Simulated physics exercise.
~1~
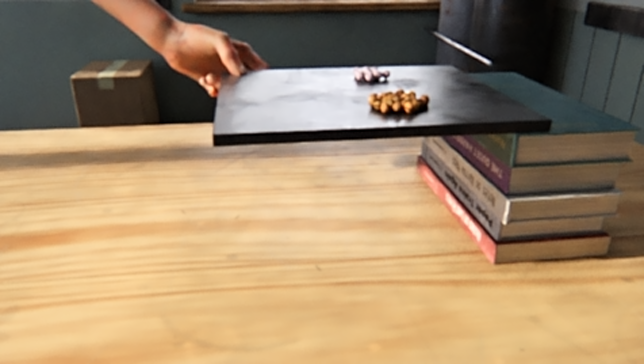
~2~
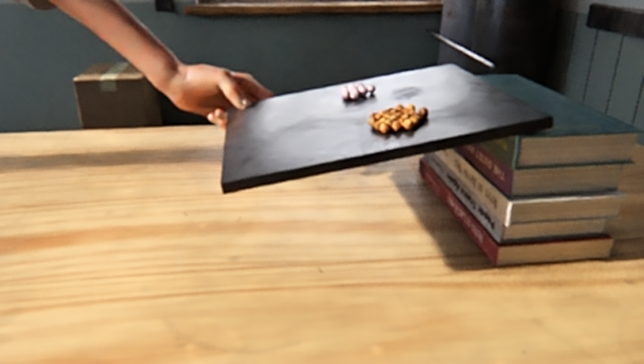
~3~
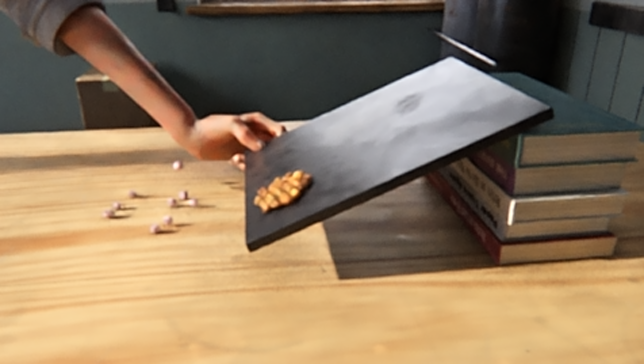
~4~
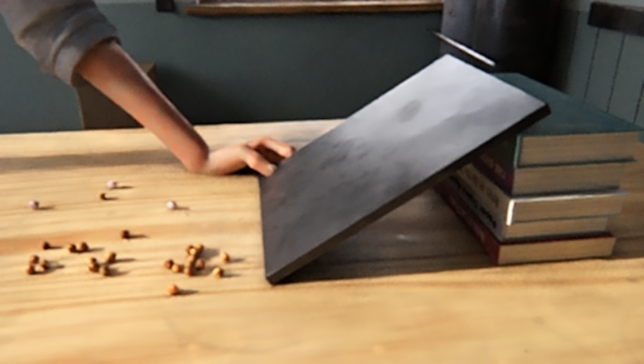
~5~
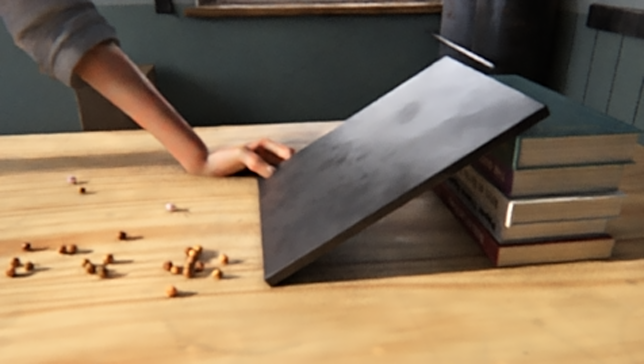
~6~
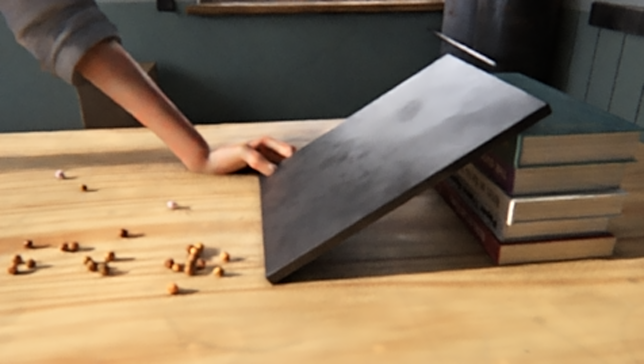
On a wooden counter, a hand lowers a board, and pale beads, then brown ones, scatter left.
